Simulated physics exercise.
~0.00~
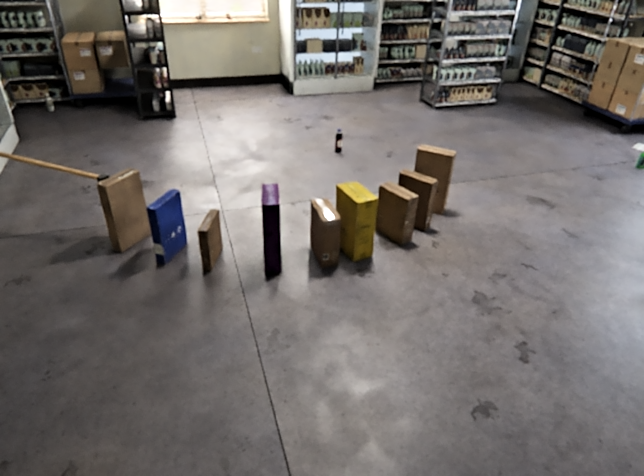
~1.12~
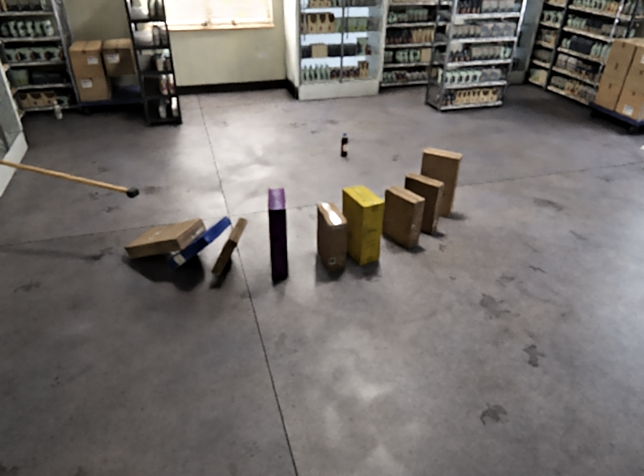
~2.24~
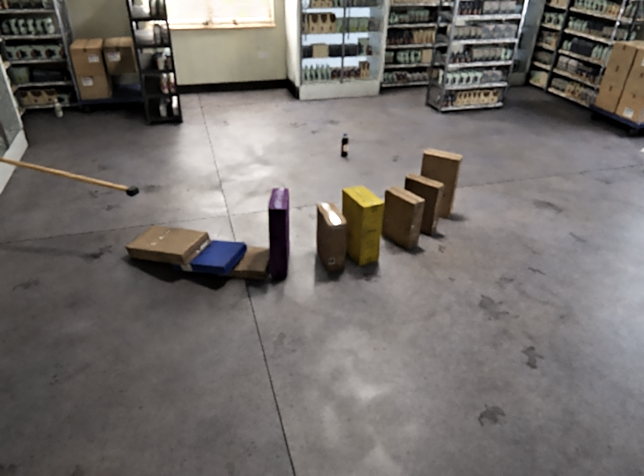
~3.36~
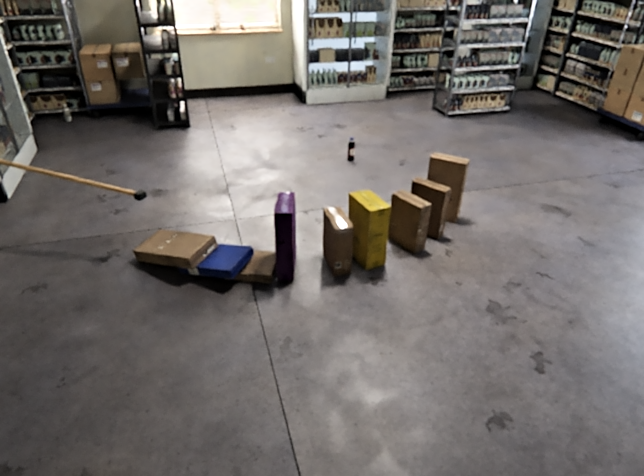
Inside a shop with stocked shelves along the back, seen from slightly above by a gently swaying camera, nine upright cartons stand in a curved row on a grey floor. A brown one is at the left, followed by a blue one, a small brown one, a purple one, and then a yellow one among more brown ones, with a dark bottle behind. A pole reaches in from the left, and the first carton topples rightward onto the blue one. The blue carton and the small brown one tip over in turn and settle flat. The purple carton stays upright, and every carton beyond it remains standing.
